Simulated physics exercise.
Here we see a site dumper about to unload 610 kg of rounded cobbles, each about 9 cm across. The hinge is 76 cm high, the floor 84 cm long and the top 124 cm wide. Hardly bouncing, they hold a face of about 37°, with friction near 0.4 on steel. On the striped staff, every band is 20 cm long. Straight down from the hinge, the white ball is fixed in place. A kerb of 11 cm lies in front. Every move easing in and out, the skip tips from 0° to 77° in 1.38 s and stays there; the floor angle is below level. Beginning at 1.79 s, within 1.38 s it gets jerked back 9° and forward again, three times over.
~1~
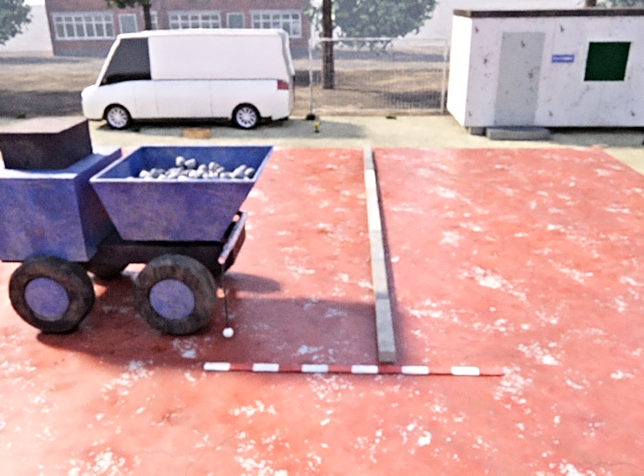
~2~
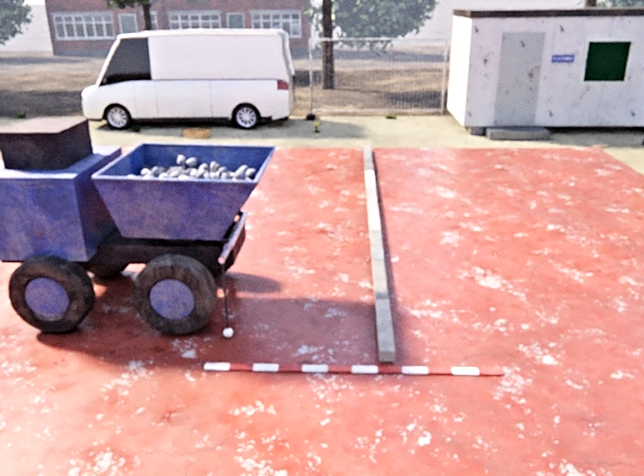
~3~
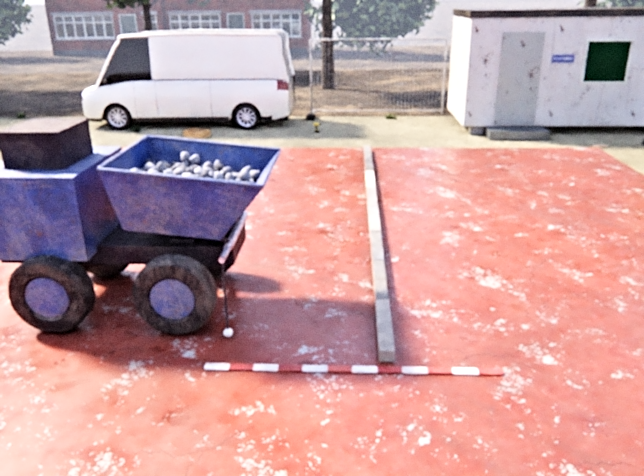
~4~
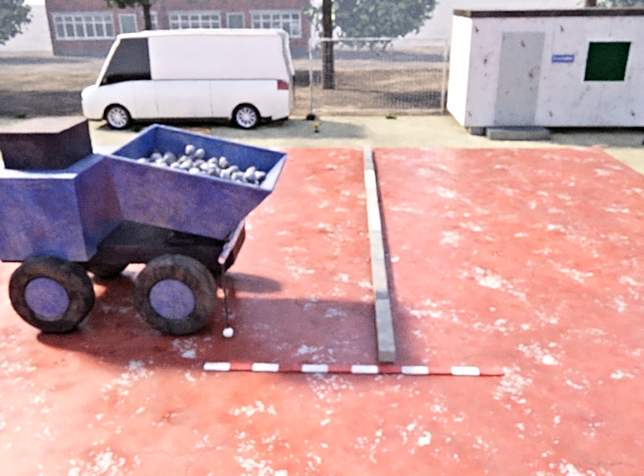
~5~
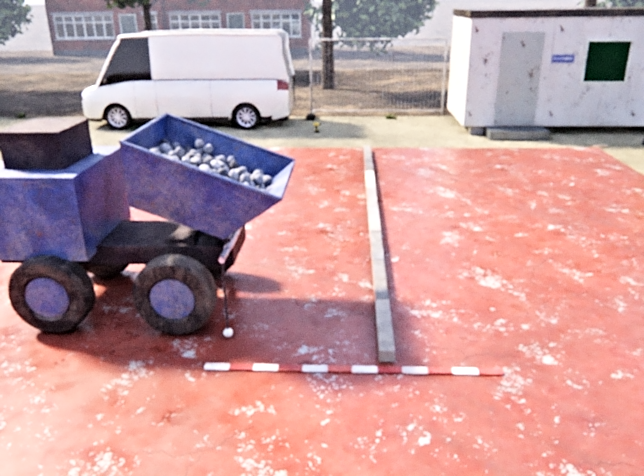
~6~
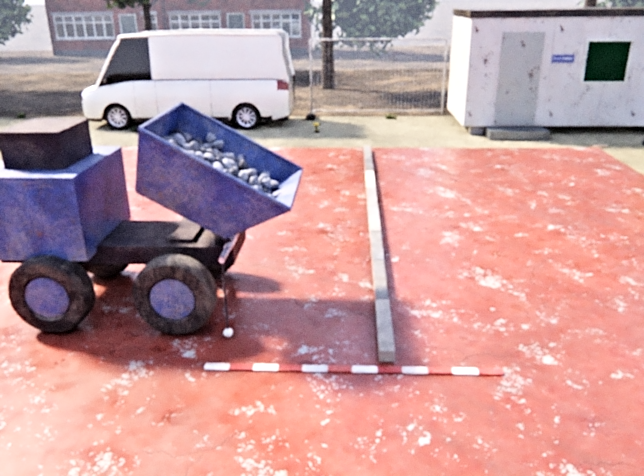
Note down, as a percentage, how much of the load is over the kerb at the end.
Approximately 25 out of 100.
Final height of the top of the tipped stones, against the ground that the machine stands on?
Around 38 cm above it, I'd say.
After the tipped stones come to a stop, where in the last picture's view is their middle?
Their centre sits close to (357, 296).
A little later the floor is at 65°; 100 % in the skip; the foremost stones are at (300, 222).
Then the floor is at 77°; 72 % in the skip, 28 % on this side of the kerb; the foremost stones are at (380, 290).
Later still the floor is at 77°; 0 % in the skip, 77 % on this side of the kerb, 23 % over the kerb; the foremost stones are at (572, 311).
In the end the floor is at 77°; 0 % in the skip, 77 % on this side of the kerb, 23 % over the kerb; the foremost stones are at (572, 311).
